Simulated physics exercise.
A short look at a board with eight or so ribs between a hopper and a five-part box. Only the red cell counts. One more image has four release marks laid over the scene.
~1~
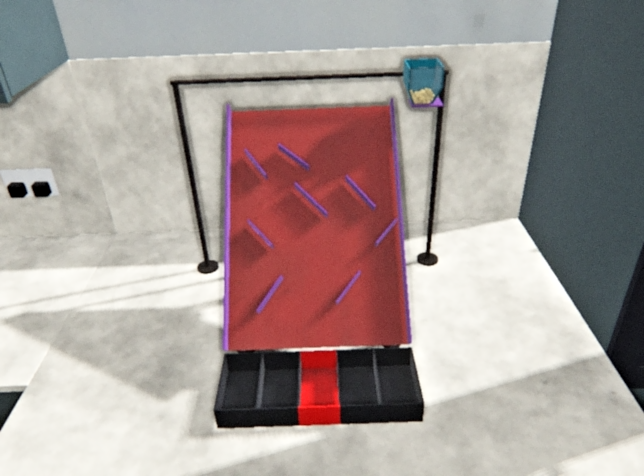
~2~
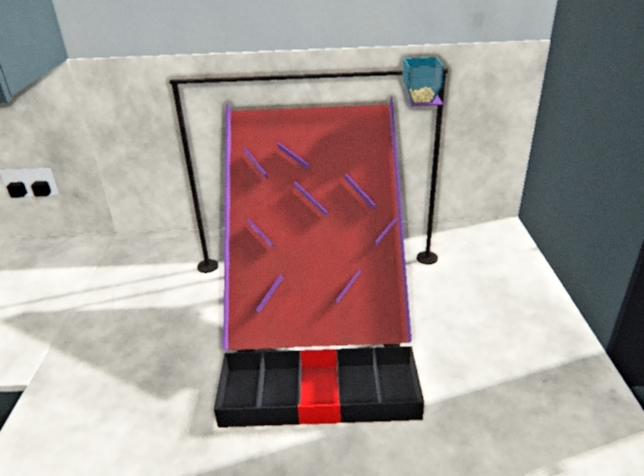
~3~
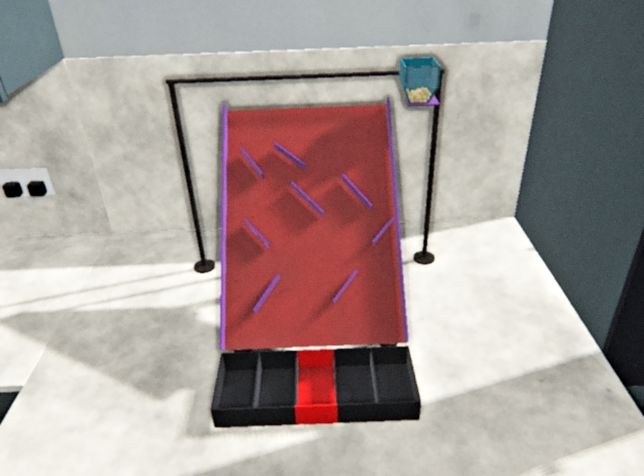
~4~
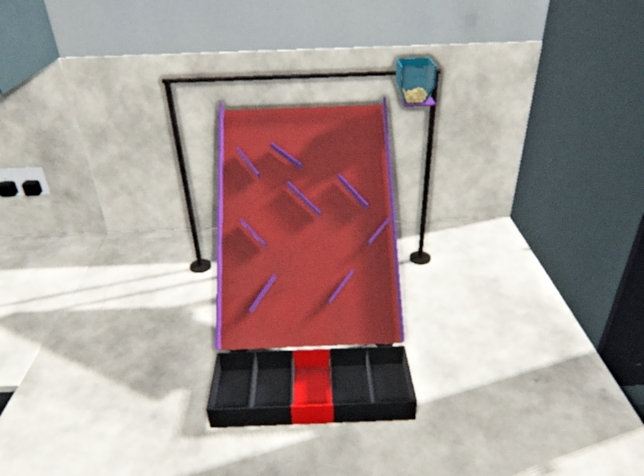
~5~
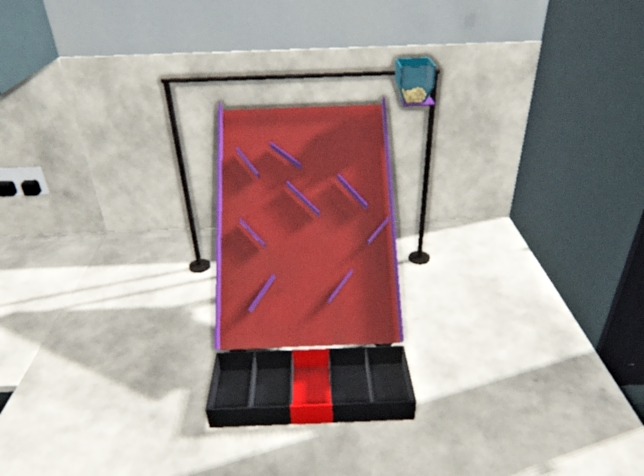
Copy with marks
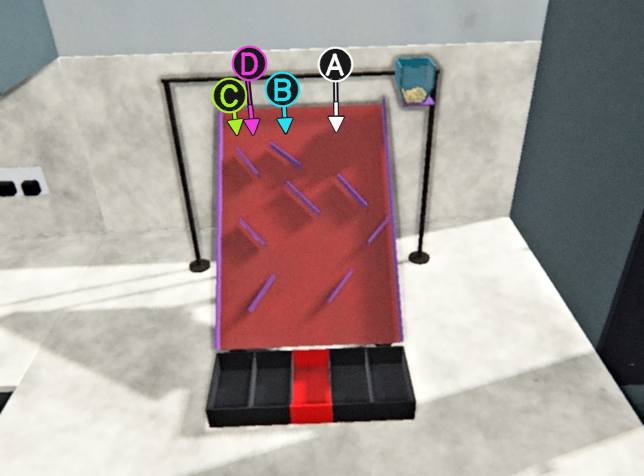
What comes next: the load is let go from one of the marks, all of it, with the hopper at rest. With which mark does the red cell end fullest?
The answer is mark D.
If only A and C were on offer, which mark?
Mark A.
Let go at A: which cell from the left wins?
It is the third one.
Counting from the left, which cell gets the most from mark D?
The third from the left.
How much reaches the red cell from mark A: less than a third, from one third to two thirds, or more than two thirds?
From one third to two thirds.
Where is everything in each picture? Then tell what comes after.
In the first frame, hopper at (421, 95), soya beans, door shut.
In the second frame, ribs (244, 148) to (265, 174), (278, 143) to (308, 165), (295, 182) to (327, 212).
In the third frame, ribs (343, 174) to (372, 205), (245, 219) to (269, 244), (373, 242) to (393, 217).
In the fourth frame, ribs (250, 310) to (274, 275), (330, 301) to (353, 270).
In the fifth frame, red cell at (312, 413), number 3 of 5 from the left.
On the marked copy, mark A meets the board at (336, 126); mark B meets the board at (285, 127); mark C meets the board at (236, 129); mark D meets the board at (252, 129).
With A, about half in the red cell, about half in other cells, a stray few held on the board.
With B, about half in the red cell, about half in other cells.
With C, about a quarter in the red cell, about two thirds in other cells, a small part outside the box.
With D, most in the red cell, about a quarter in other cells, a stray few outside the box.
